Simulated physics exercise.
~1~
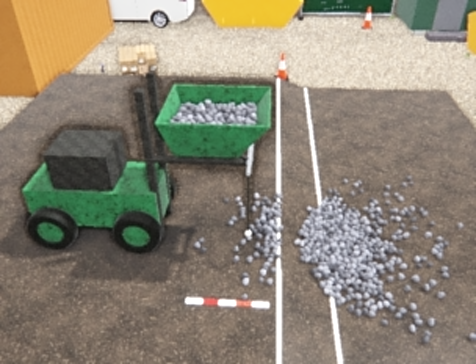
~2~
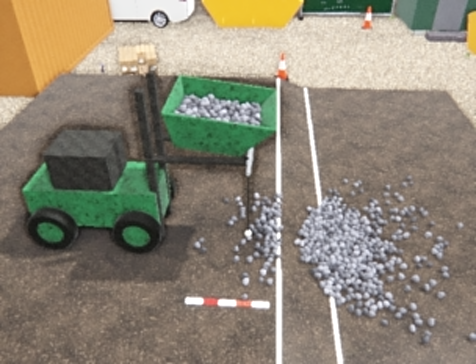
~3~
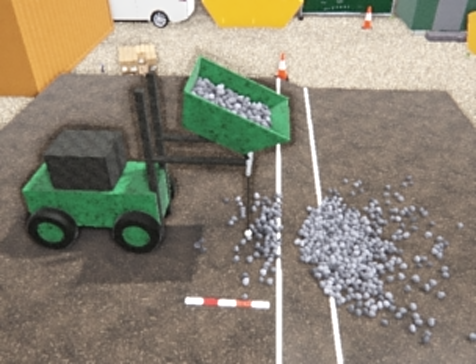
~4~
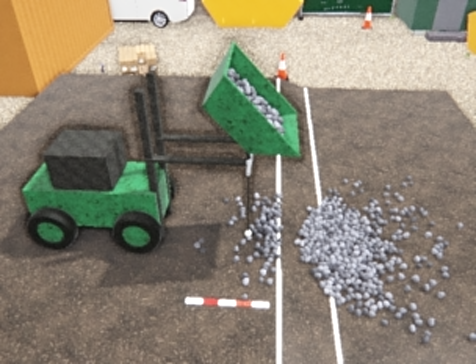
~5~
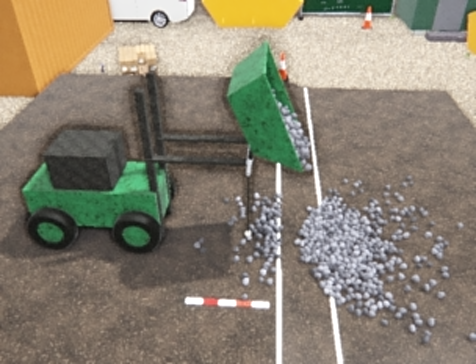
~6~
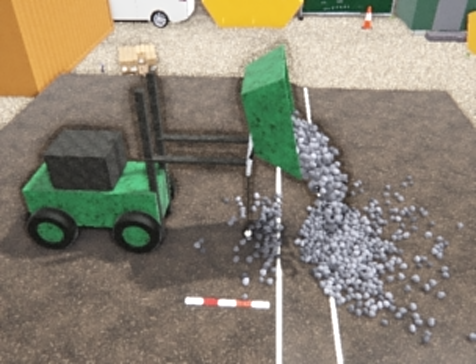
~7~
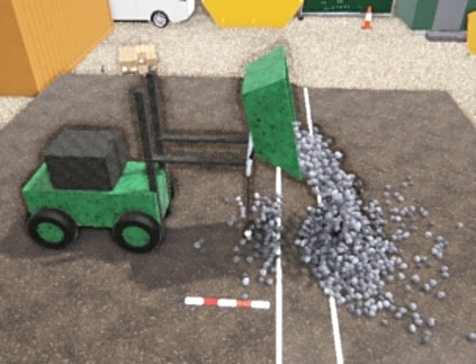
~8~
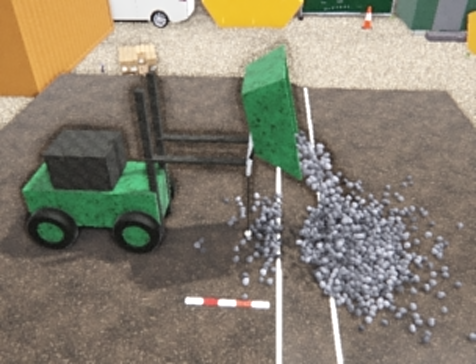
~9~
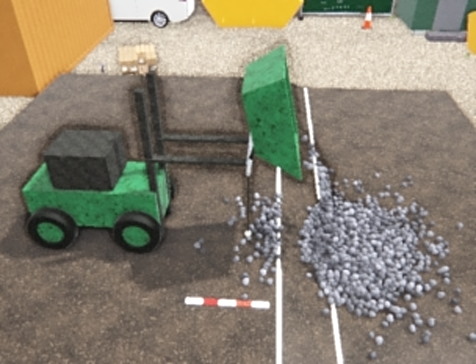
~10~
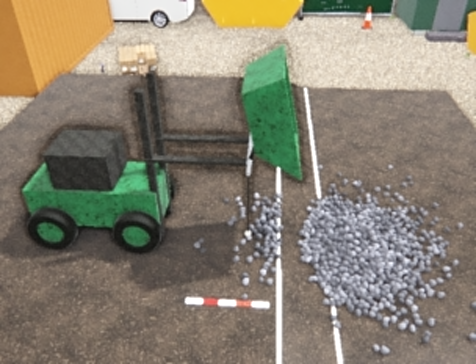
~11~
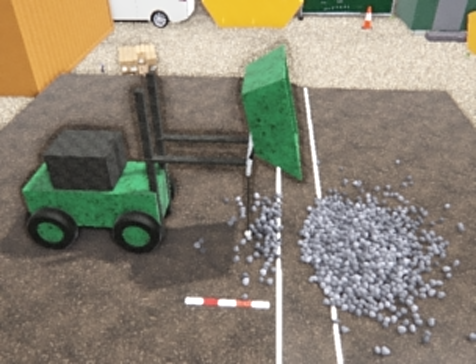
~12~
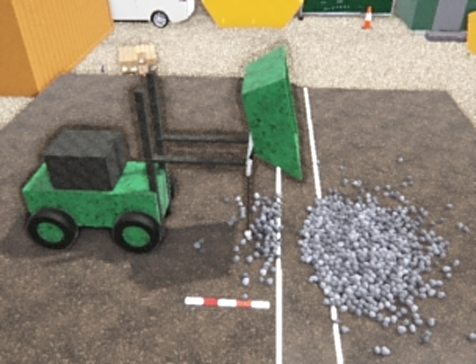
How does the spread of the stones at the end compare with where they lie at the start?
At the start some stones are up in the raised skip and the rest lie scattered on the ground. By the end they are all on the ground, so the stones as a whole sit lower and slightly further right, in a fuller heap right of the white lines.
